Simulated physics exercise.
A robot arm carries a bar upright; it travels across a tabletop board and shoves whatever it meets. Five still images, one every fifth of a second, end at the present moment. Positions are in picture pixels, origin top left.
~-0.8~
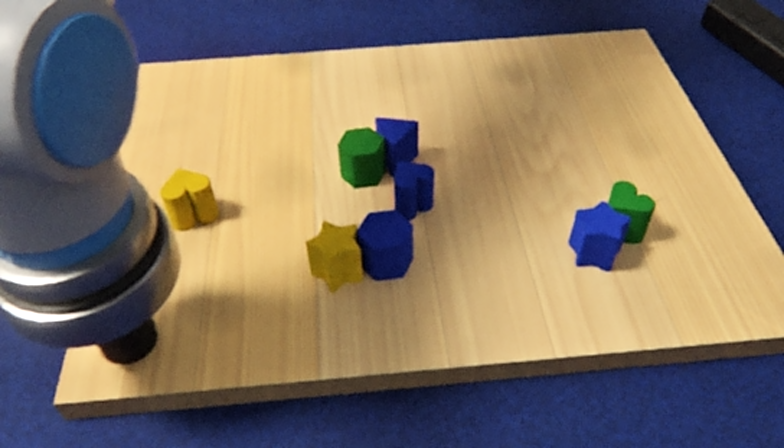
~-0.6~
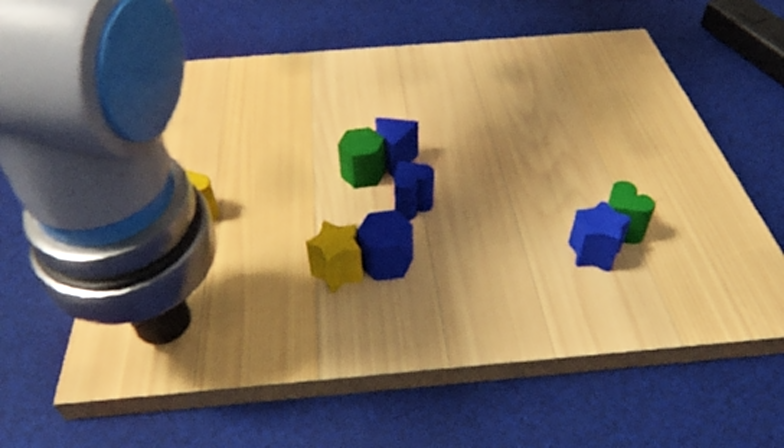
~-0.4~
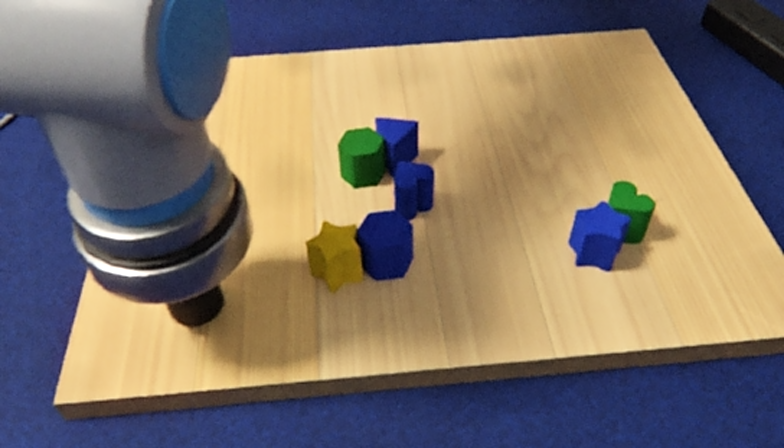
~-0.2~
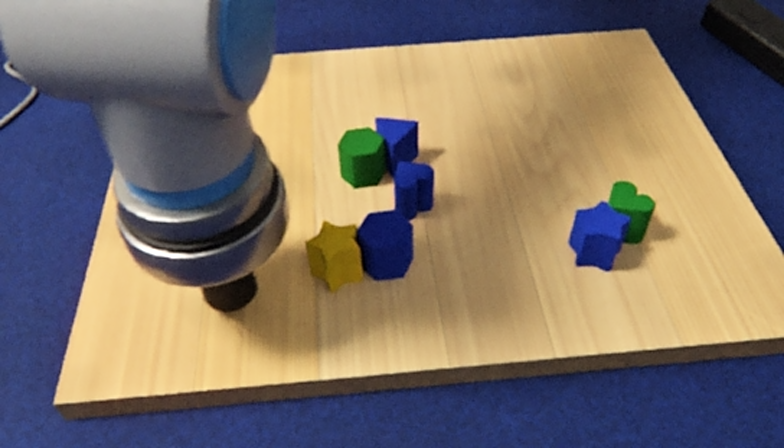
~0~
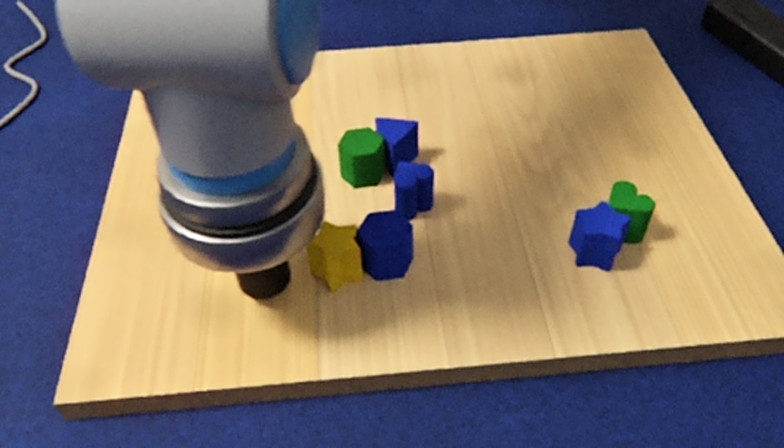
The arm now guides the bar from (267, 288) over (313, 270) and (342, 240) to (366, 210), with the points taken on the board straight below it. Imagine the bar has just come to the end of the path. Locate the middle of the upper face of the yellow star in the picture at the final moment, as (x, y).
I'd expect the centre of its top face to be at (397, 197).
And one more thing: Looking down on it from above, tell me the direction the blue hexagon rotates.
Twists clockwise.
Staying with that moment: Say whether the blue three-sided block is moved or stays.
At the end, its place is the same.
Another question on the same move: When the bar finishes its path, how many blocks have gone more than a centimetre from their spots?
Two blocks, no more.
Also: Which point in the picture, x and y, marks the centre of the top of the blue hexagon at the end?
The middle of its upper face should be somewhere near (435, 224).
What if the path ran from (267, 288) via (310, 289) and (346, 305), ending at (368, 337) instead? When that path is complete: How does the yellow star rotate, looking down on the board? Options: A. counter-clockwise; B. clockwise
It's A.
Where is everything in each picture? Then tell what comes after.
The first frame shows lower end of the bar (130, 341), tops of blocks, yellow star (335, 239), green hexagon (361, 141), blue hexagon (385, 228), blue three-sided block (396, 127), blue heart-shaped block (412, 173).
The second frame shows bar (163, 322), blocks as before.
The third frame shows bar (197, 305), blocks as before.
The fourth frame shows bar (231, 291), blocks as before.
The fifth frame shows bar (264, 279), yellow star (335, 239), green hexagon (361, 141), blue hexagon (385, 228), blue three-sided block (396, 127), blue heart-shaped block (412, 173).
What follows on the original path. One third of the way, bar (311, 260); yellow star (362, 227); blue hexagon (409, 224), turned 20° clockwise.
Two thirds of the way, bar (341, 230); yellow star (388, 210), turned 35° clockwise; blue hexagon (433, 223), turned 40° clockwise.
At the end, bar (365, 200); yellow star (397, 197), turned 80° clockwise; green hexagon not moved; blue hexagon (435, 224), turned 40° clockwise; blue three-sided block not moved; blue heart-shaped block (416, 169), turned 15° anticlockwise.
